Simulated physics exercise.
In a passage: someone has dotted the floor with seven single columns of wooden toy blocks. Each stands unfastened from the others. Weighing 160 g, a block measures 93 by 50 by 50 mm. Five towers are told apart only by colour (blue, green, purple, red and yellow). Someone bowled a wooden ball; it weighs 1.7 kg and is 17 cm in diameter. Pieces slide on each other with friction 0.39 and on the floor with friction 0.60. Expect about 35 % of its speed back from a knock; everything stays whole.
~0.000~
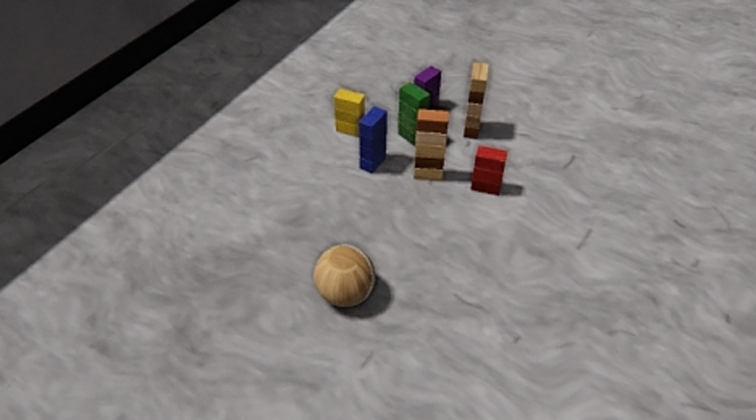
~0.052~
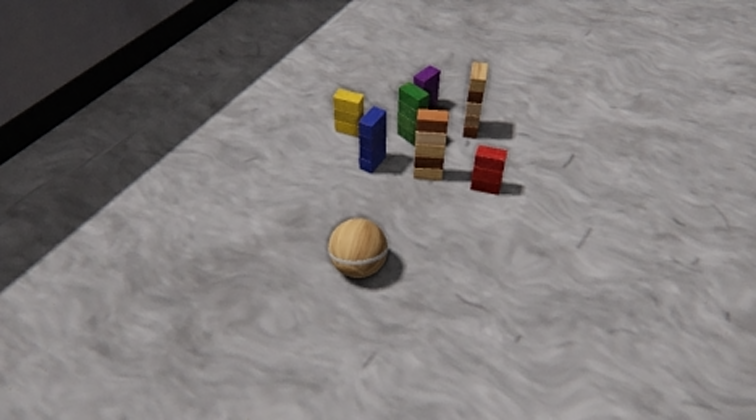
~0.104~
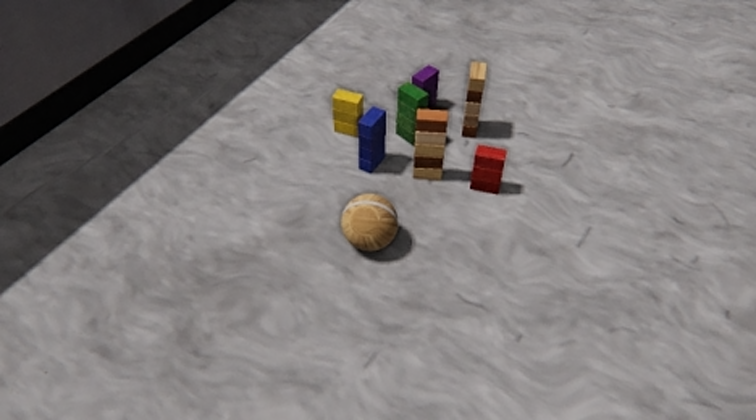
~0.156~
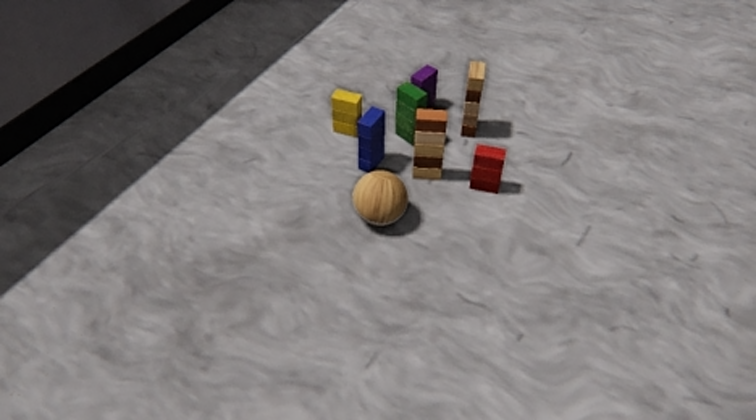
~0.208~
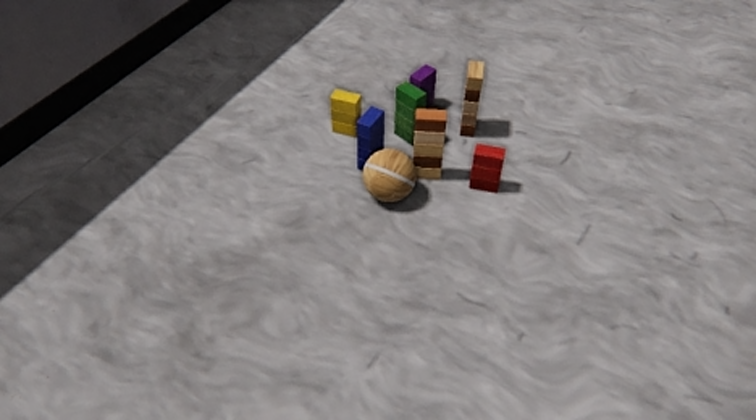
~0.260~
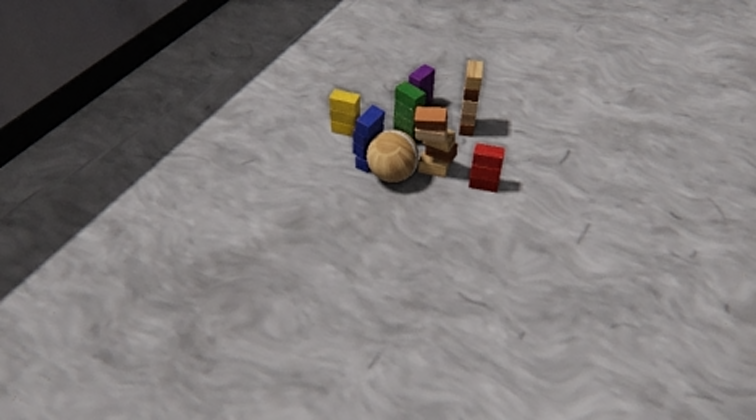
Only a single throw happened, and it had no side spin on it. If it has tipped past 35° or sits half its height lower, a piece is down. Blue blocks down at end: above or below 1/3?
Above.
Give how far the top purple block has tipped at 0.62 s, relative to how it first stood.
Angle at that time, about 10 degrees.
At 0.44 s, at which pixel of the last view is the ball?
(402, 123), more or less.
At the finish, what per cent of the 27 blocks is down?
That comes to around 45 percent.
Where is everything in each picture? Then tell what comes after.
In the first frame (places mark the middle of the side facing us; the camera moves round a little), ball (345, 276) 45 cm from contact, 2.0 m/s; top blue block (373, 116); top purple block (428, 73); nothing disturbed.
In the second frame, ball (358, 248) 35 cm from contact, 2.0 m/s; top blue block (373, 116).
In the third frame, ball (370, 223) 25 cm from contact, 2.0 m/s; top blue block (372, 116).
In the fourth frame, ball (380, 198) 15 cm from contact, 2.0 m/s; top blue block (372, 116).
In the fifth frame, ball (389, 175) 43 mm from contact, 2.0 m/s; top blue block (371, 116).
In the sixth frame, ball (393, 156) after contact, 1.3 m/s; top blue block (371, 115) leaning 6°; top yellow block (342, 106); steepest lean 18°, the block at (431, 114); 9 disturbed, none down.
After 0.34 s, ball still moving; 1 of the 4 blue blocks down (3 of 27 in all colours); top blue block leaning 53°.
After 0.44 s, ball still moving; 2 of the 4 blue blocks down (7 of 27 in all colours); top blue block on its side; top green block leaning 74°.
After 0.62 s, ball still moving; 3 of the 4 blue blocks down (10 of 27 in all colours); top blue block upside down; top green block leaning 55°, 36 mm lower.
After 0.92 s, ball still moving; 3 of the 4 blue blocks down (12 of 27 in all colours); top blue block upside down; top purple block on its side.
At rest (1.6 s), ball rolling away; 3 of the 4 blue blocks down (12 of 27 in all colours); top blue block upside down; top green block upside down. That is 75 per cent. As the last picture would show them, middles, top blue block near (381, 168), top green block near (448, 135).
